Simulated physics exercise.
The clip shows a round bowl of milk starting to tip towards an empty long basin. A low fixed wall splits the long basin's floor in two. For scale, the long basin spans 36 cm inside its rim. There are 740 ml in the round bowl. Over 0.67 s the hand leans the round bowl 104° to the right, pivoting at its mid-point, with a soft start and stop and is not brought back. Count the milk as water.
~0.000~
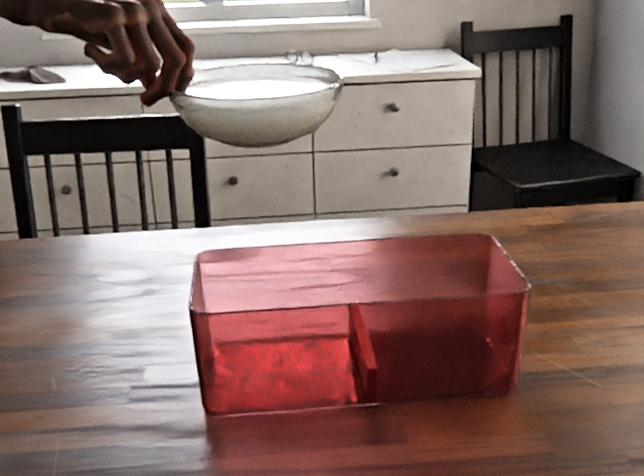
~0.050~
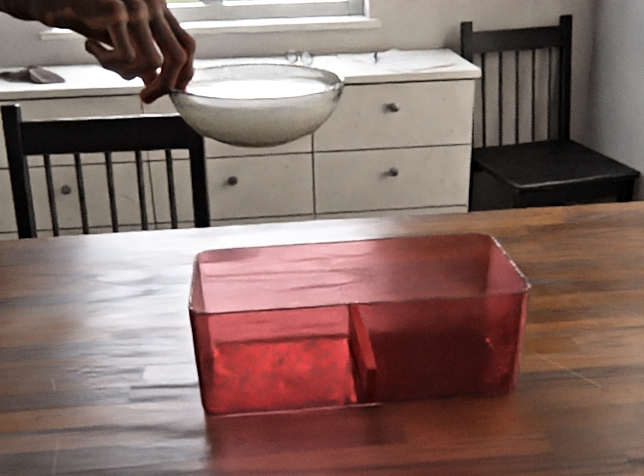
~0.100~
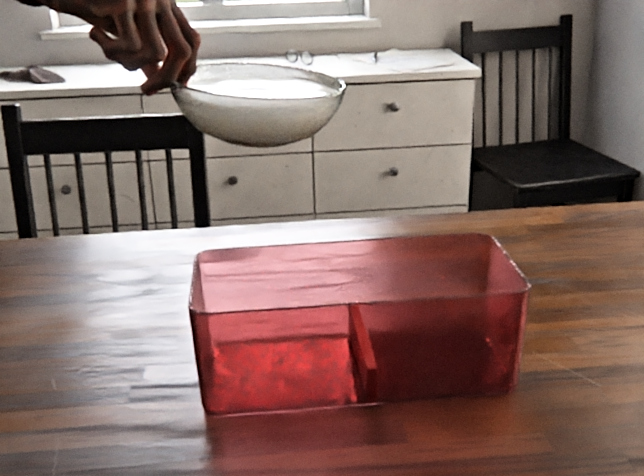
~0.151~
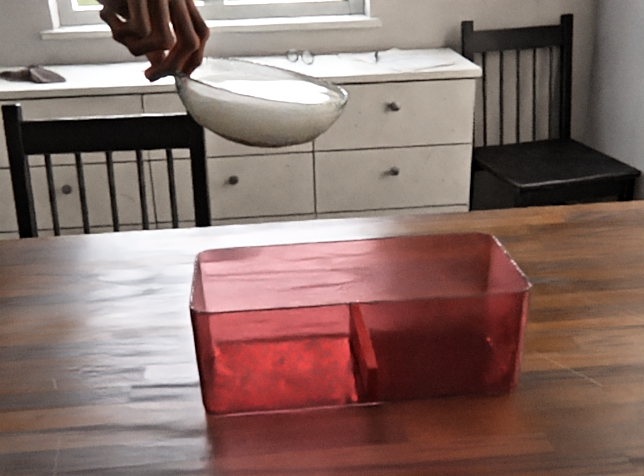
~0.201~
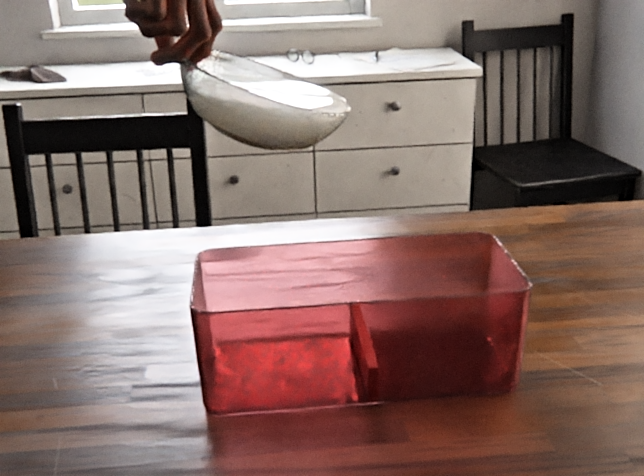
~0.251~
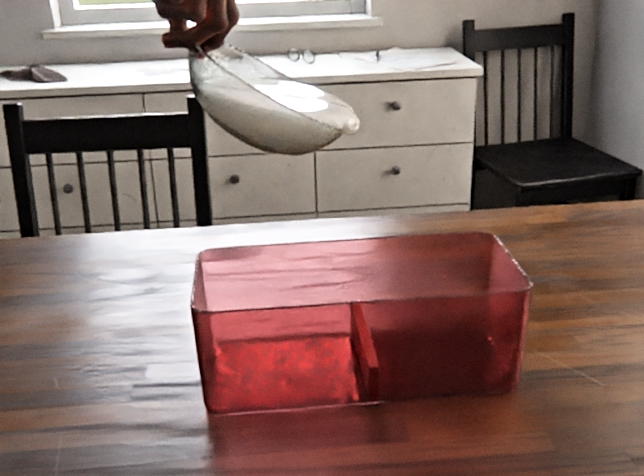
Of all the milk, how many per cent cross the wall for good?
Roughly 77 per cent is past the wall.
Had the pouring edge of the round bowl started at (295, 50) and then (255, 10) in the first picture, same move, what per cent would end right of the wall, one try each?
First 55, then 30 per cent.
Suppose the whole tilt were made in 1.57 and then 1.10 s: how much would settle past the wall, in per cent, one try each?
First 85, then 85 per cent.
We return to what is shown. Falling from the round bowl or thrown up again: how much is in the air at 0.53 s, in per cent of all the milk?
Some 46 per cent.
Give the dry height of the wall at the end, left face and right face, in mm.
Left about 38 mm, right about 22 mm.
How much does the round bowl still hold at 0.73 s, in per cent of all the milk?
Near 0 in a hundred.
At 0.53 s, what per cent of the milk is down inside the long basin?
About 50 per cent.
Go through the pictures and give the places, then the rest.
In the first frame, tilt 0°; pouring edge (342, 78); surface from (174, 94) to (337, 87); the long basin's rim runs from (193, 282) to (510, 261); the wall's top is at (362, 334).
In the second frame, tilt 1°; pouring edge (343, 80); surface from (174, 93) to (337, 89).
In the third frame, tilt 6°; pouring edge (344, 86); surface from (177, 89) to (338, 92).
In the fourth frame, tilt 13°; pouring edge (346, 96); surface from (181, 85) to (342, 96).
In the fifth frame, tilt 21°; pouring edge (347, 109); surface from (187, 84) to (345, 103); 1 per cent is over the edge.
In the sixth frame, tilt 32°; pouring edge (345, 125); surface from (196, 86) to (324, 104); 10 per cent is over the edge.
After 0.53 s the tilt is 93° and 3 per cent is still to pour, 0 is left of the wall and 50 right of it.
After 0.73 s the tilt is 104° and 0 per cent is still to pour, 18 is left of the wall and 78 right of it.
After 0.94 s the tilt is 104° and 0 per cent is still to pour, 22 is left of the wall and 77 right of it.
After 1.17 s the tilt is 104° and 0 per cent is still to pour, 22 is left of the wall and 77 right of it.
In the end 22 per cent lies left of the wall, 77 right of it and 1 outside.
